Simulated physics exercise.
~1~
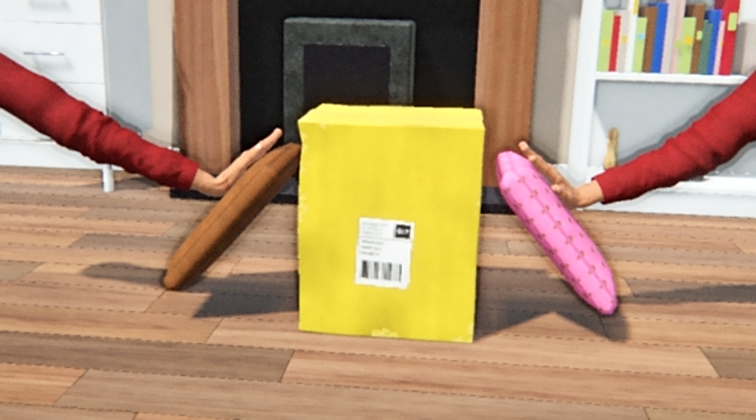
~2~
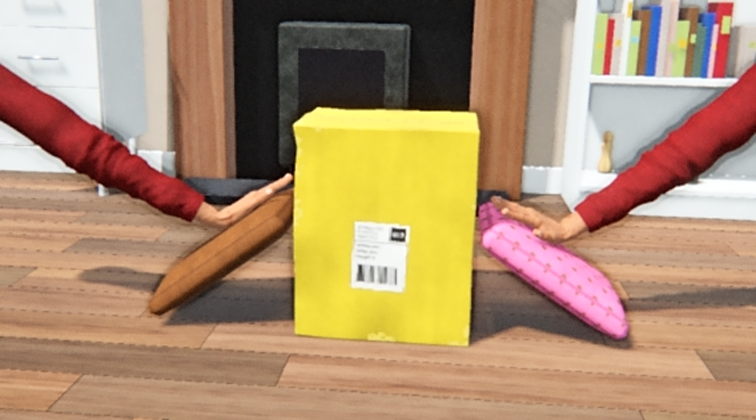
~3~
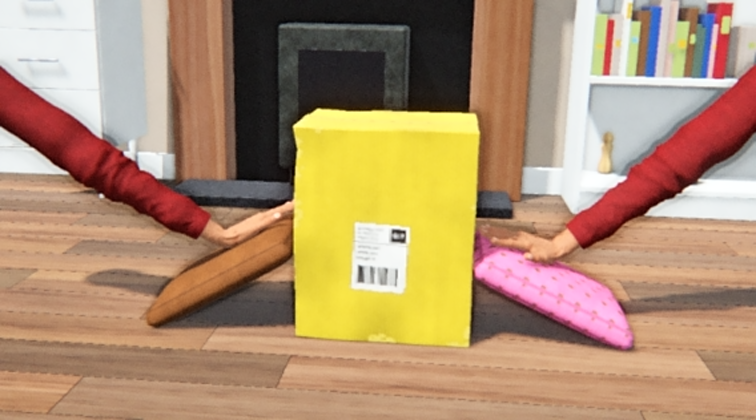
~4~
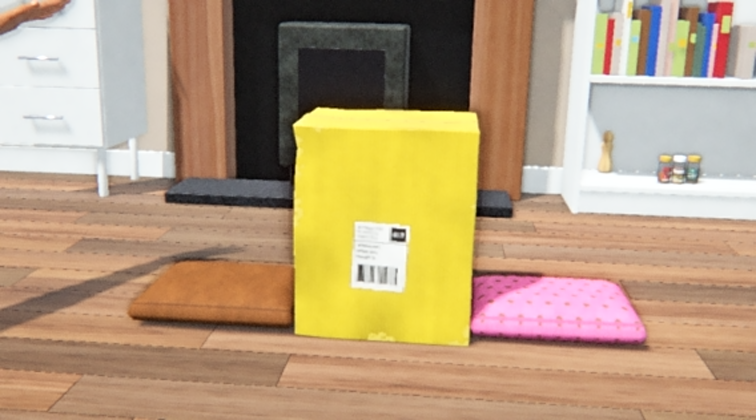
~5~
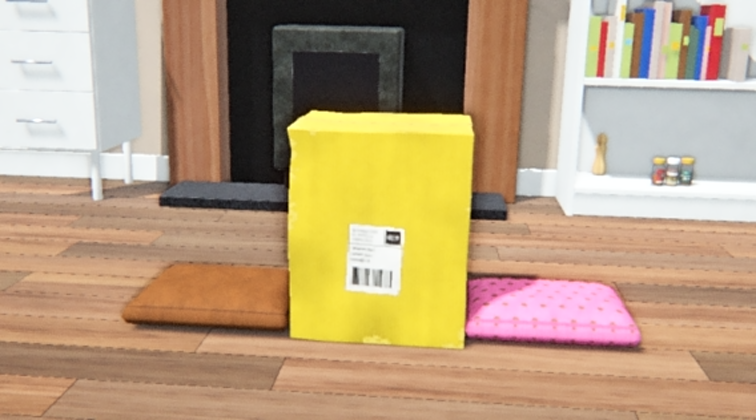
To begin with, two red-sleeved arms reach in from either side, holding a brown pillow on the left and a pink pillow on the right so that they lean steeply against a tall yellow box on a wooden floor. The hands move lower, and both pillows slip down beside the box, tilting further outward. They keep sinking to a shallow slant with the hands still on them. Then the hands draw away, and both pillows drop flat. At the end, they lie on the floor on either side of the box, which remains standing.
